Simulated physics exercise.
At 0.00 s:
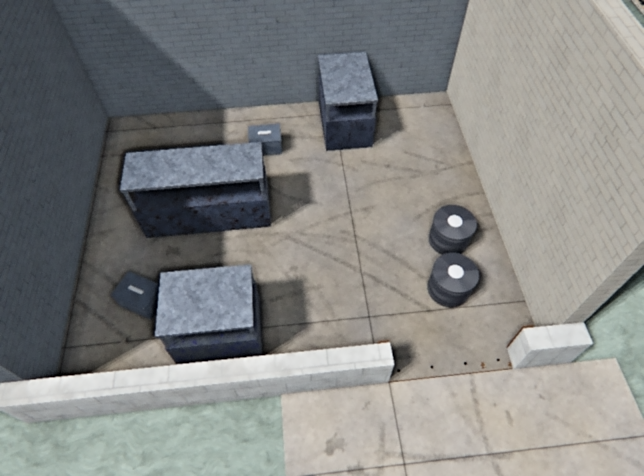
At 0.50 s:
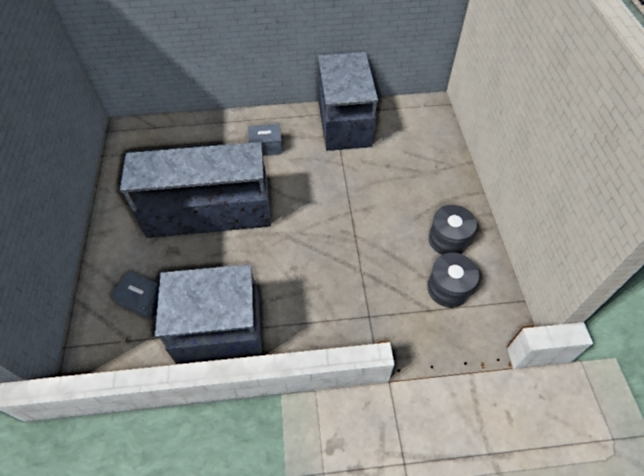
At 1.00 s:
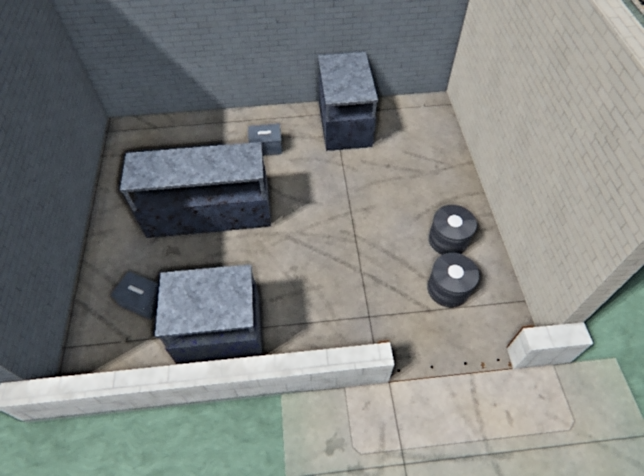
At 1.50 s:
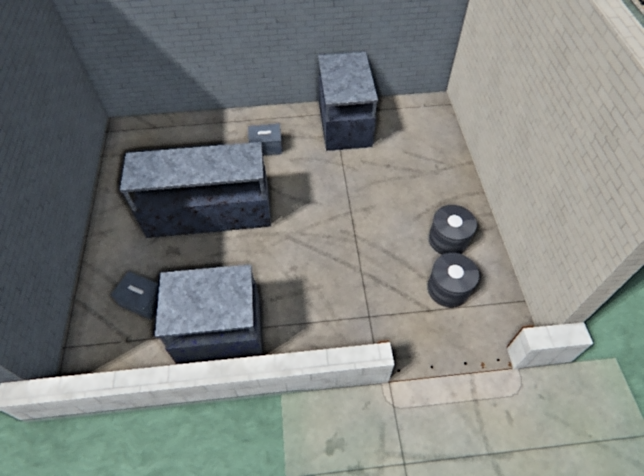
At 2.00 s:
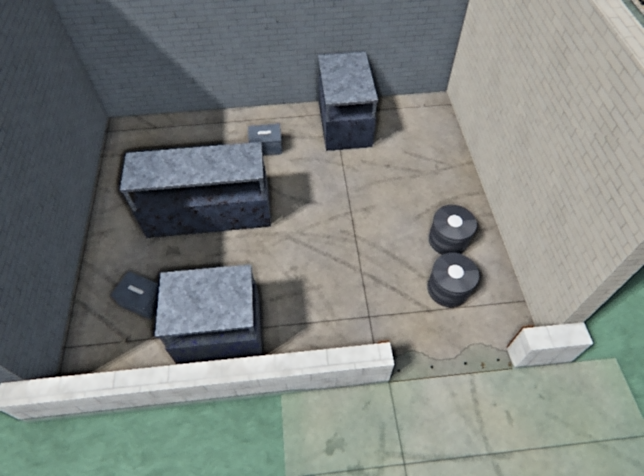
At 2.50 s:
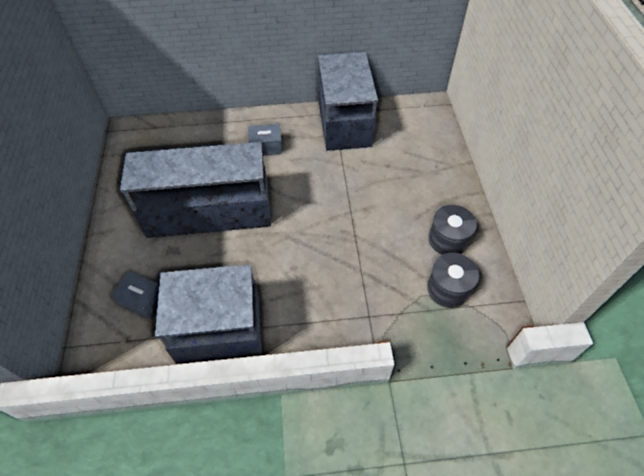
We see a walled shop floor from above, with dark counters, small boxes and two round dark objects standing still, as greenish water outside spreads over the pale paving and then through the doorway onto the floor's edge.
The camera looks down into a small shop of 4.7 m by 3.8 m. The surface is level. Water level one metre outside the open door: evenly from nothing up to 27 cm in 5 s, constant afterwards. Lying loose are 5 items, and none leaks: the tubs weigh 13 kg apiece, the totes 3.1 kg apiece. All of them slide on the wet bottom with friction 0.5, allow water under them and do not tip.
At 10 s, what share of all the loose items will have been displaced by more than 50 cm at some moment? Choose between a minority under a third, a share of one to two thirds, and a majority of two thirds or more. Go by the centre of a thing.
A share of one to two thirds.
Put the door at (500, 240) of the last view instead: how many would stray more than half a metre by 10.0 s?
4.
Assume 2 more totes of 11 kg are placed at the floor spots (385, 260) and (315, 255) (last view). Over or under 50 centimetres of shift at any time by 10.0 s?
Well, the first one tops the mark, and the second stays under the mark.
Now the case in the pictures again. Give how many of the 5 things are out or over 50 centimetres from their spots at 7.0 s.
By that point, 3.
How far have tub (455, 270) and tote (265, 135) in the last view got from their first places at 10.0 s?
First 250 cm, then 200 cm.
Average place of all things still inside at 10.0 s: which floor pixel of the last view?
Somewhere near (221, 211).
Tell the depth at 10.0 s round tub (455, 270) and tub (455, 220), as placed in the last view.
Close to 11 and 18 centimetres.
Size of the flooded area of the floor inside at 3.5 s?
Near 2.5 m2 in all.
After 3.5 s 0 of 5 are over 50 cm from their spots; 0 afloat.
After 4.5 s 0 of 5 are over 50 cm from their spots; 0 afloat.
After 7.0 s 3 of 5 are over 50 cm from their spots; 1 afloat.
After 10.0 s 3 of 5 are over 50 cm from their spots, and 3 have been at some point; 5 afloat.
